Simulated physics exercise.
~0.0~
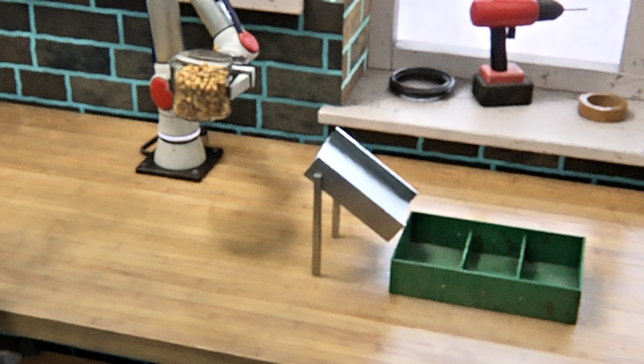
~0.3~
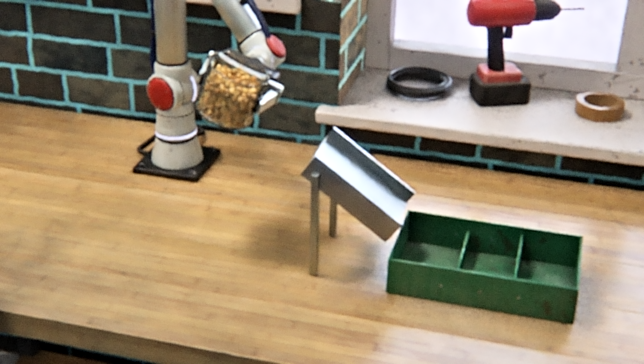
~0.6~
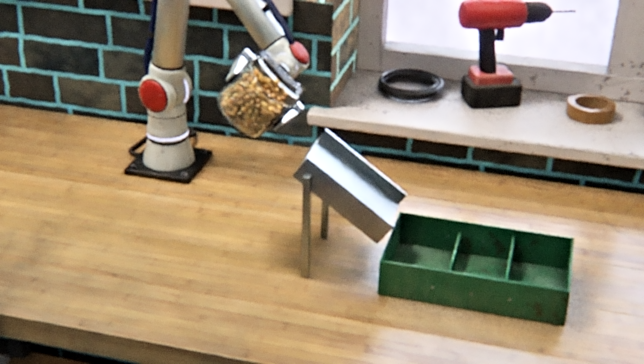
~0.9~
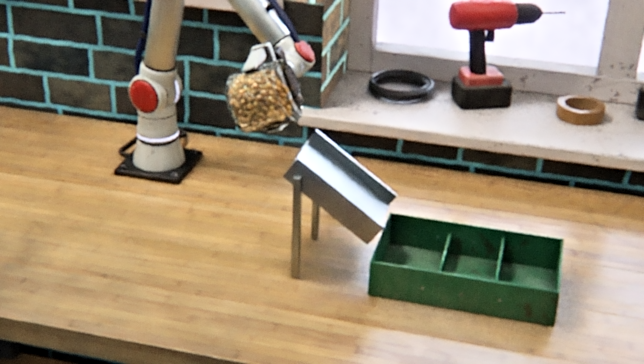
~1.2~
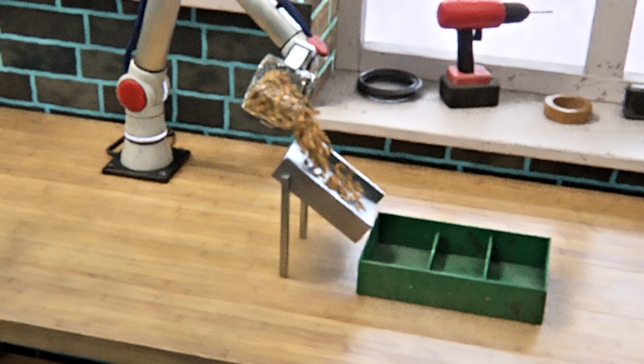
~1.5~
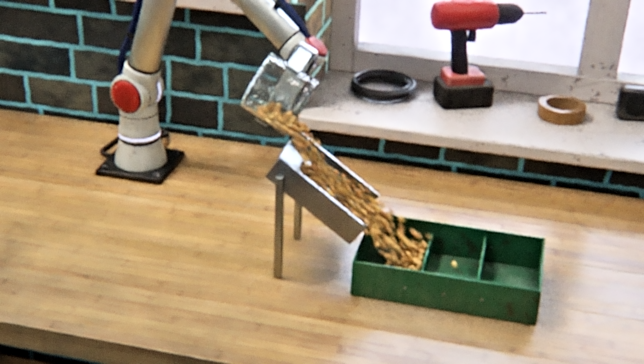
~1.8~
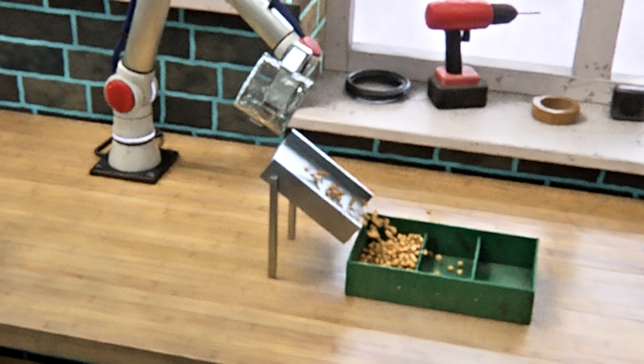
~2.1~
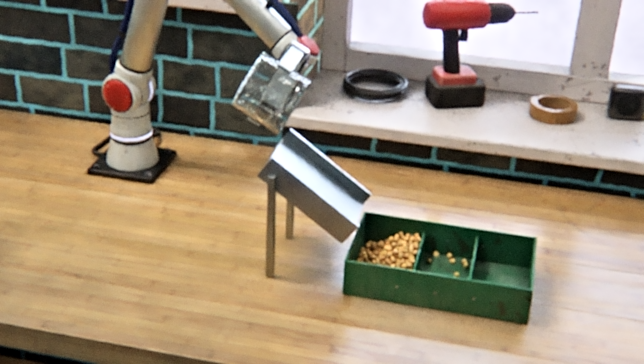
On a wooden workbench, a robot arm tips chickpeas from a clear cup down a metal chute into a divided green tray.
